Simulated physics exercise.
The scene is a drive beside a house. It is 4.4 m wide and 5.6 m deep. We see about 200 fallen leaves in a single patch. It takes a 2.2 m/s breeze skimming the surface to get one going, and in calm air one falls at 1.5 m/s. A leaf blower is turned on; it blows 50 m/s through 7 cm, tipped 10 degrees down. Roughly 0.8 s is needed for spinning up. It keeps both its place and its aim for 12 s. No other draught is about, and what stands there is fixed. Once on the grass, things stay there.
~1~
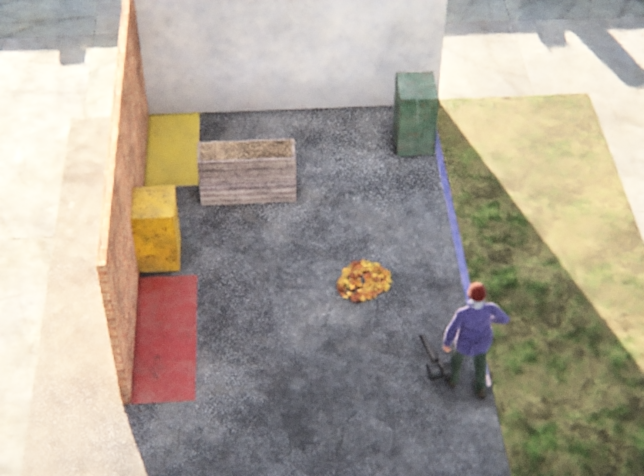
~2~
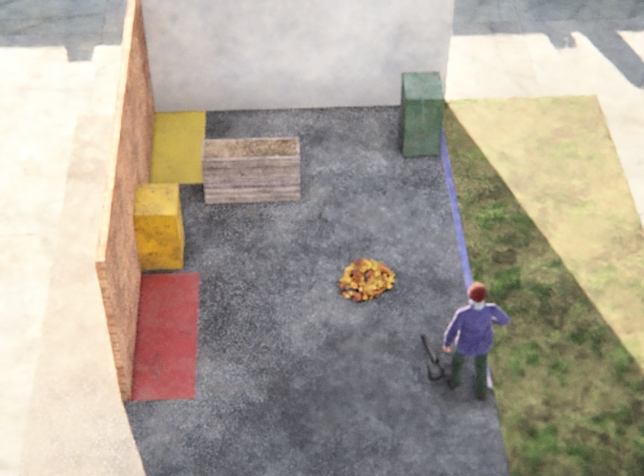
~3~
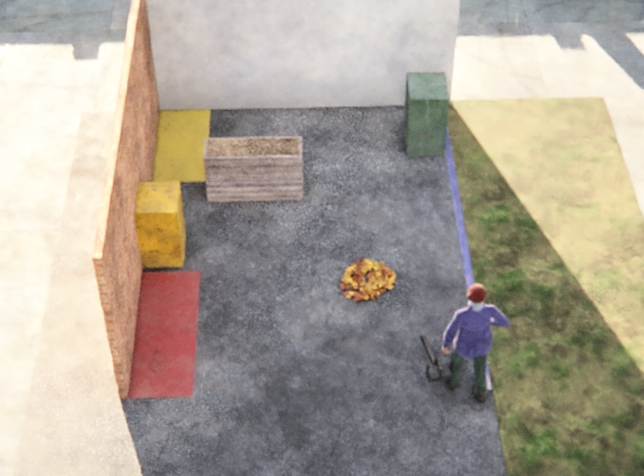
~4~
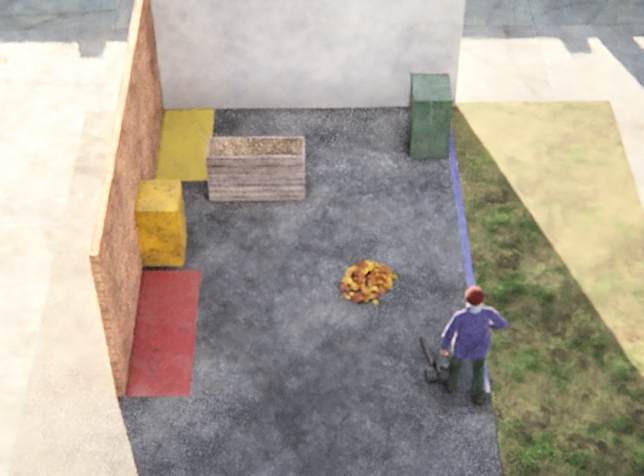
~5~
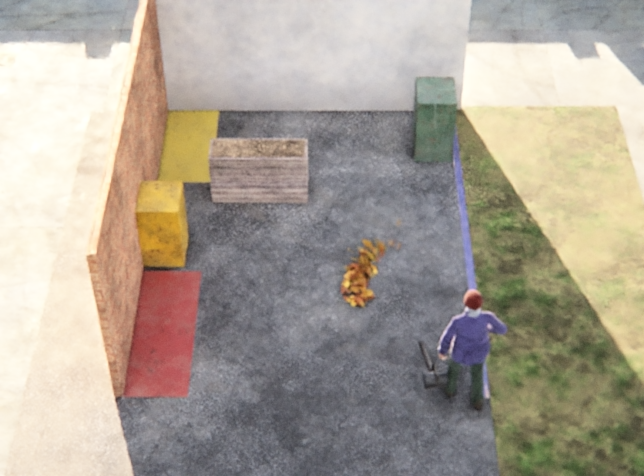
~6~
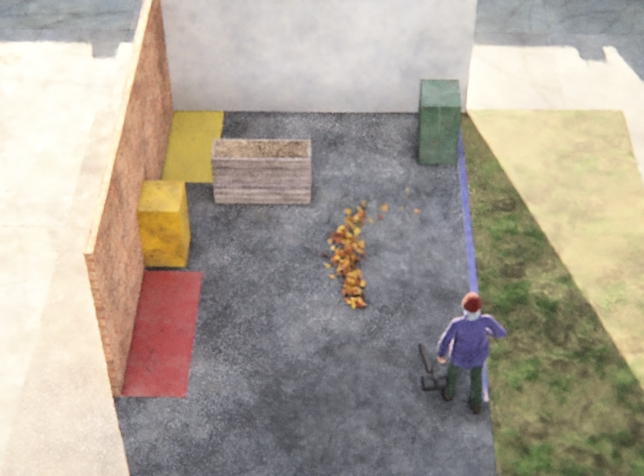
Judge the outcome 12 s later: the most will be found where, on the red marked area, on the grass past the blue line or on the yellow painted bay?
Most will be at the yellow one.
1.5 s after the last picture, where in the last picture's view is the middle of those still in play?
(304, 206), roughly.
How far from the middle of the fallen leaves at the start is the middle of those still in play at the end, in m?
Somewhere near 2.2 m, I reckon.
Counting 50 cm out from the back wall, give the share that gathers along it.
Roughly 30 in a hundred.
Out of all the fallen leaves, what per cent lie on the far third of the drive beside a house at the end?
About 40 %.
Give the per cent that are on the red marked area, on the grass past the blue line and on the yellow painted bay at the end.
About 0 % red, 1 % blue and 30 % yellow.
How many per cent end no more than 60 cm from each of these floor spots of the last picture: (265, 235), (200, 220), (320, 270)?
Taking the spots one by one, around 10 %, 10 % and 20 %.
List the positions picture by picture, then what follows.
In the first frame, the middle of the fallen leaves is near (368, 281), none has stirred yet and the mouth of the leaf blower is at (422, 336).
In the second frame, the middle of the fallen leaves is near (370, 280), none has stirred yet, the yellow painted bay is centred on (178, 147), the blue line is centred on (462, 228) and the red marked area is centred on (167, 334).
In the third frame, the middle of the fallen leaves is near (371, 281), none has stirred yet, the top of a planter is at (253, 147) and the top of a bin is at (157, 197).
In the fourth frame, the middle of the fallen leaves is near (371, 282), the farthest in sight from the leaf blower is at (361, 264) and about 5 % have left their places.
In the fifth frame, the middle of the fallen leaves is near (360, 274), the farthest in sight from the leaf blower is at (398, 222) and about 55 % have left their places.
In the sixth frame, the middle of the fallen leaves is near (350, 263), the farthest in sight from the leaf blower is at (408, 198) and about 80 % have left their places.
Then, 1.5 s after the last picture, 0 % are on the yellow painted bay, 0 % on the grass past the blue line and 0 % on the red marked area; the middle of those still in play is near (304, 206); 2 % have settled or left.
Then, 2.9 s after the last picture, 11 % are on the yellow painted bay, 0 % on the grass past the blue line and 0 % on the red marked area; the middle of those still in play is near (286, 205); 8 % have settled or left.
Then, 5.7 s after the last picture, 24 % are on the yellow painted bay, 1 % on the grass past the blue line and 0 % on the red marked area; the middle of those still in play is near (269, 205); 22 % have settled or left.
Then, 11.1 s after the last picture, at the end, 30 % are on the yellow painted bay, 1 % on the grass past the blue line and 0 % on the red marked area; the middle of those still in play is near (255, 205).
